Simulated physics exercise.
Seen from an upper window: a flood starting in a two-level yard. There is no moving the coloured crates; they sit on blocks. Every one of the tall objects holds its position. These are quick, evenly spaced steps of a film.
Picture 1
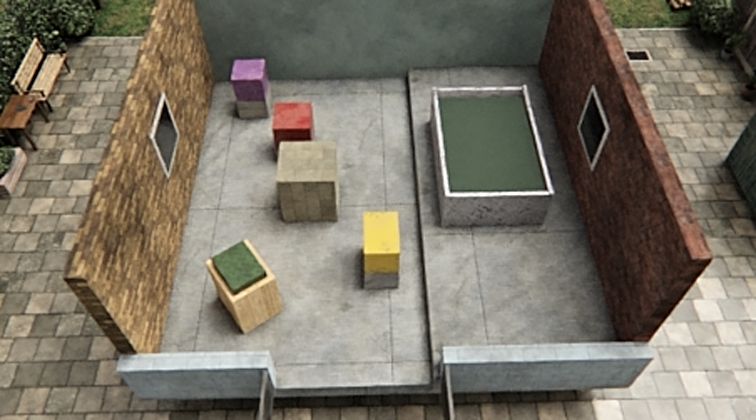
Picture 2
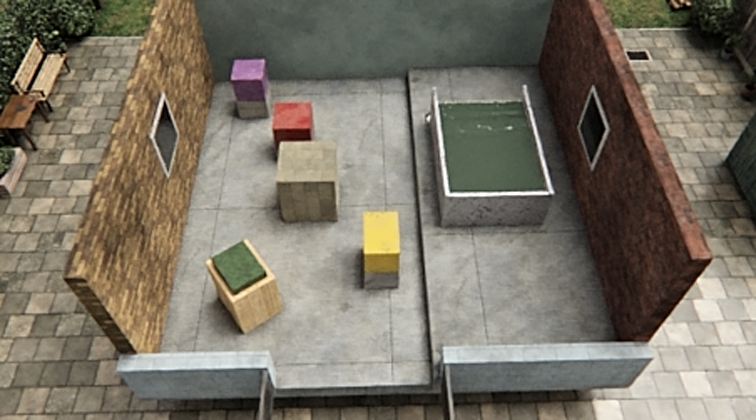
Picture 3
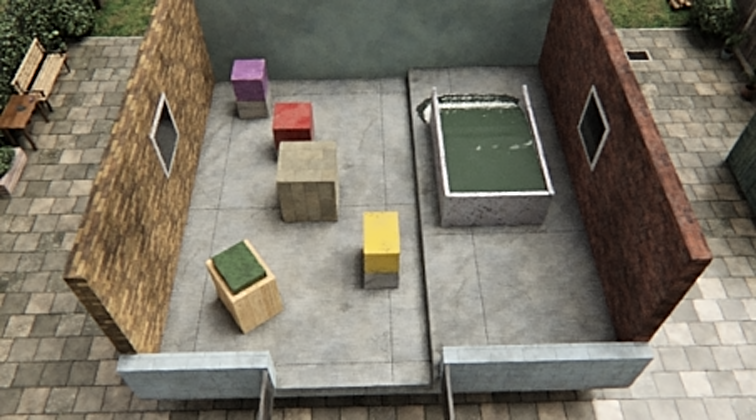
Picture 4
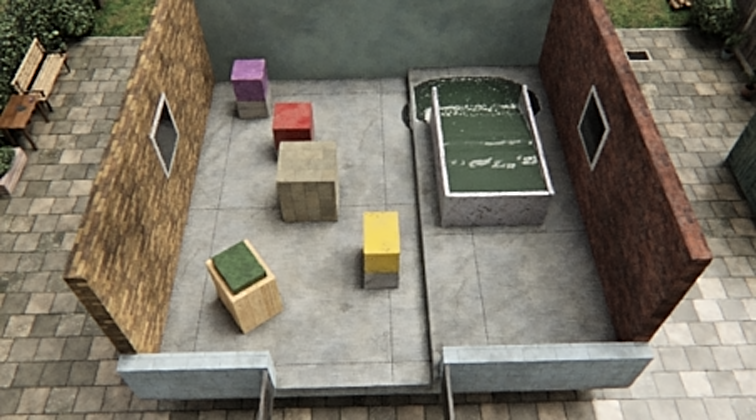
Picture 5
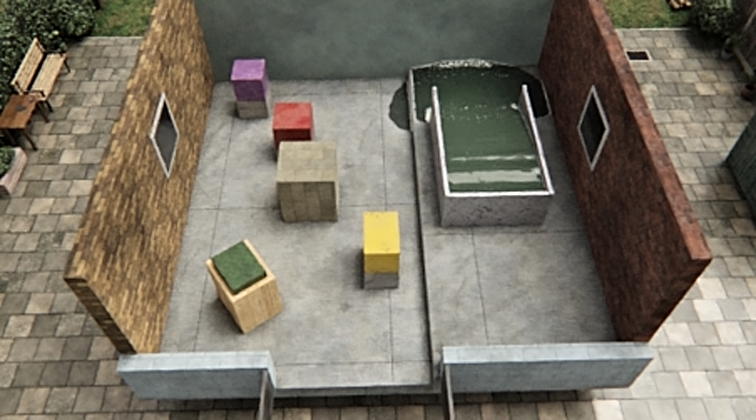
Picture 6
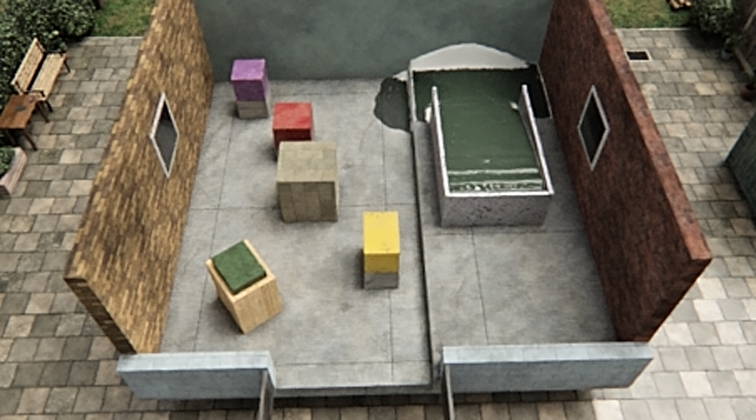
A walled two-level concrete yard, its side walls of tan and dark red brick, is seen from a fixed high viewpoint. A white-rimmed tank of dark green water stands on the right, with purple, red, beige and yellow blocks and a green-topped wooden one to the left. Water pours from the tank's far side, spreads along the back wall and spills leftward onto the neighbouring floor.
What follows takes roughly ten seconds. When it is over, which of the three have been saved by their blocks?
One by one: The purple crate never meets the water. The yellow crate never meets the water. The red crate never meets the water.
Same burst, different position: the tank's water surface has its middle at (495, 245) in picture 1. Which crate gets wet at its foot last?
Answer: The yellow-painted one.
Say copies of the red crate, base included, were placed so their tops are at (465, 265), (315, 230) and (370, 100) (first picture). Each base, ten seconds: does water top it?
Stays clear, then stays clear, then stays clear.
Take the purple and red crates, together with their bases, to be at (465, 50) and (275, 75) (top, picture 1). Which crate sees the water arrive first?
It is the crate marked purple.
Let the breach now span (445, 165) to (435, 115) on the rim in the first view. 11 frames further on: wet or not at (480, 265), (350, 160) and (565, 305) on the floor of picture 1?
Taking the points one after the other, they come out not soaked, inundated and not soaked.
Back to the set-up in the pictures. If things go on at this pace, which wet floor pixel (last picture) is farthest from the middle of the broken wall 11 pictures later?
Farthest reach: About (216, 85).
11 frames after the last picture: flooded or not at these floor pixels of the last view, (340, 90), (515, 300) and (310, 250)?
Result by point, in sequence: Waterlogged, then unwetted, then unwetted.
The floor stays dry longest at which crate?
It would be the yellow crate.
A moment on, water covers 15 % of the floor; the purple crate not reached, the yellow crate not reached, the red crate not reached.
Next, water covers 25 % of the floor; the purple crate water round its plinth, the yellow crate not reached, the red crate water round its plinth.
Then, water covers 50 % of the floor; the purple crate water round its plinth, the yellow crate not reached, the red crate water round its plinth.
Later, water covers 85 % of the floor; the purple crate water round its plinth, the yellow crate water round its plinth, the red crate water round its plinth.
In the end, water covers 95 % of the floor; the purple crate stayed above the water, the yellow crate stayed above the water, the red crate stayed above the water.
